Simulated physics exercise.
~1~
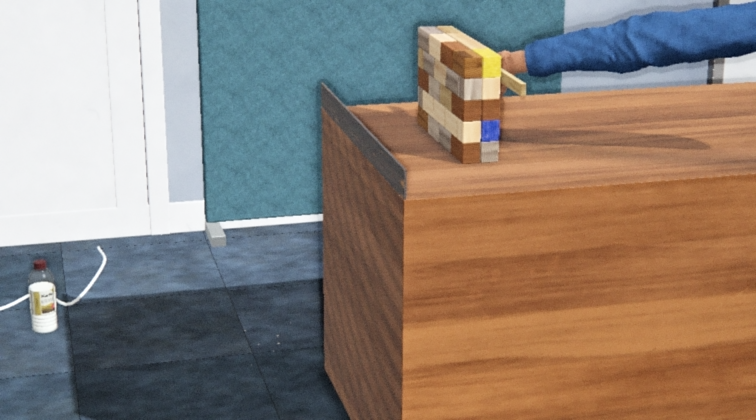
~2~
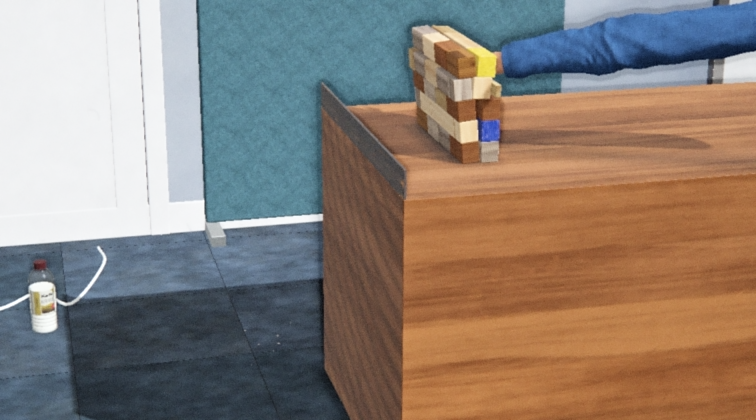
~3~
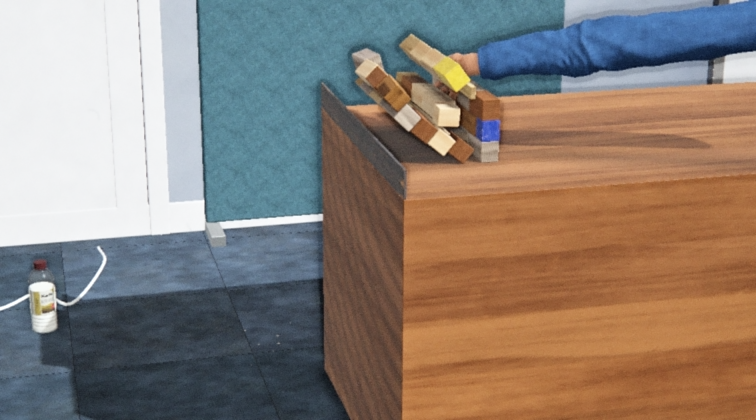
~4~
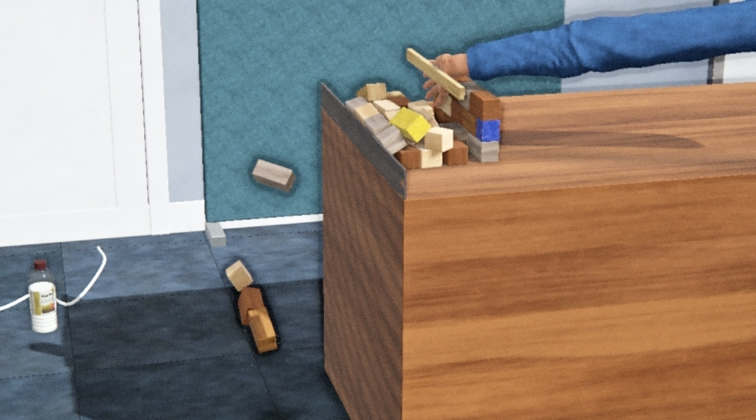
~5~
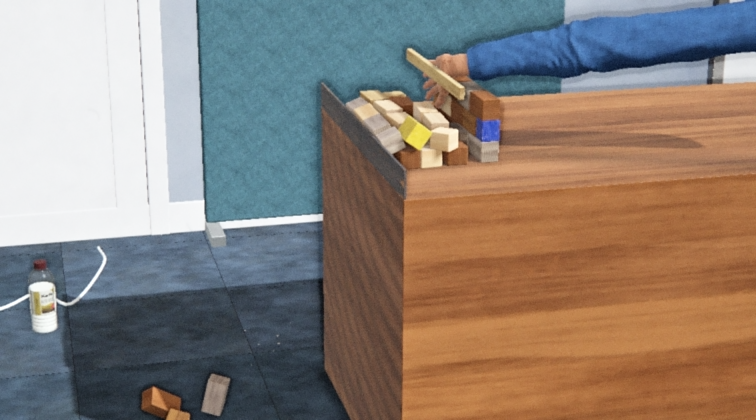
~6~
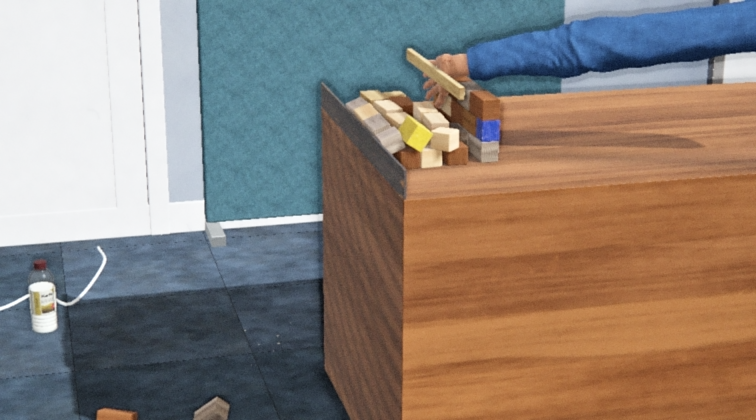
In a room with a dark tiled floor, a still camera looks slightly down on a low wooden cupboard at the right, with a teal panel and white door behind and a small bottle on the floor at left. A stack of brown, tan and grey wooden blocks, one yellow and one blue, stands near the cupboard's left end. A blue-sleeved arm pushes a strip of wood into it from the right. The upper blocks lean left, then topple into a heap against the edge board. A few tumble to the floor and slide toward the viewer. The yellow block rests in the heap, while the blue one stays in place.
